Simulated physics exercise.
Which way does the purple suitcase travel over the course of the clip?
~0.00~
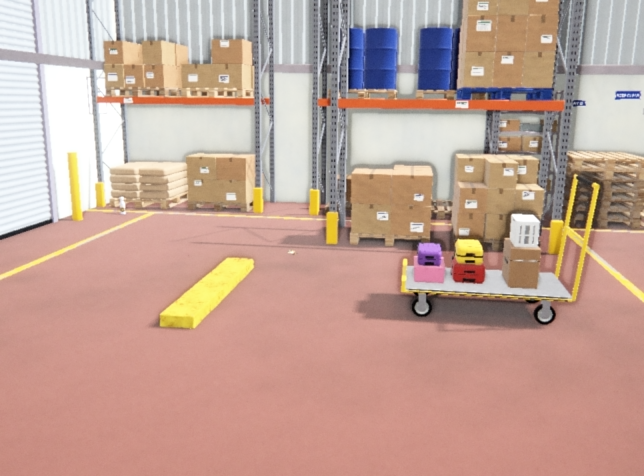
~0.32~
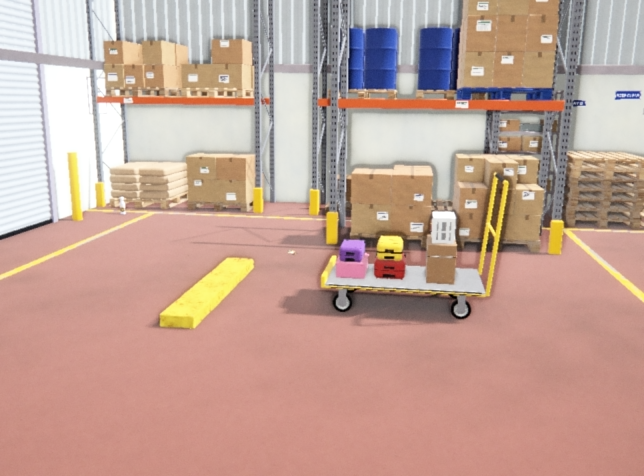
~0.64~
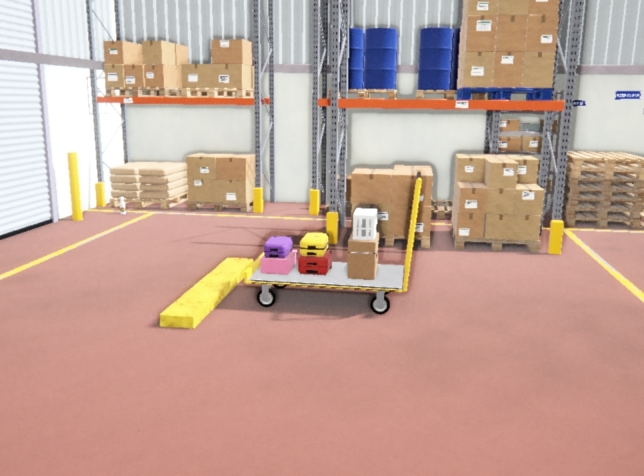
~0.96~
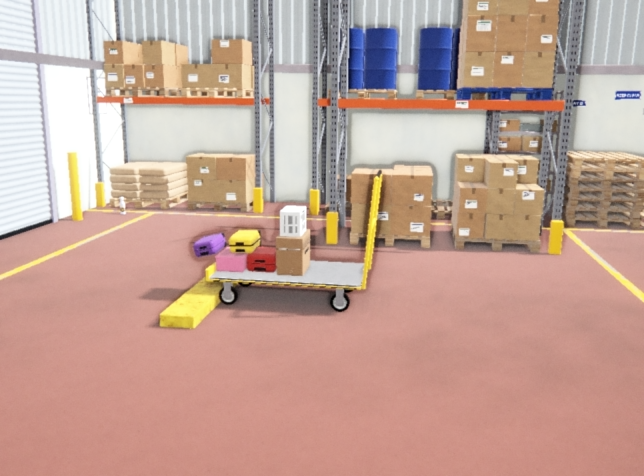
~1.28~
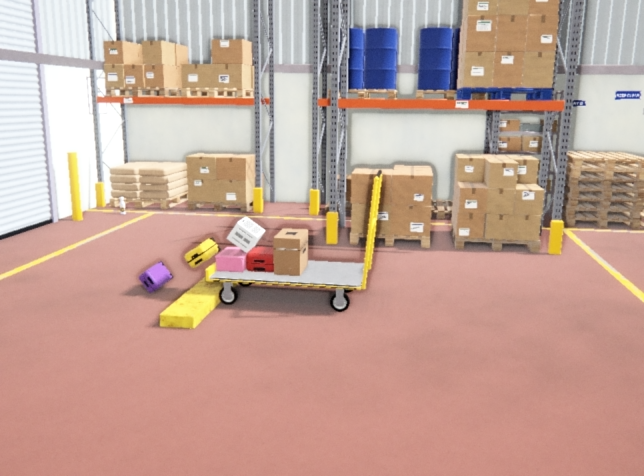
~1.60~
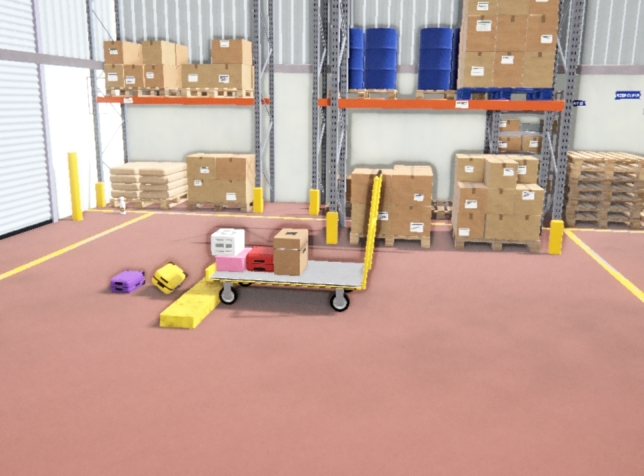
The purple suitcase moves to the left, first riding on the trolley and then tumbling off its front end onto the floor.
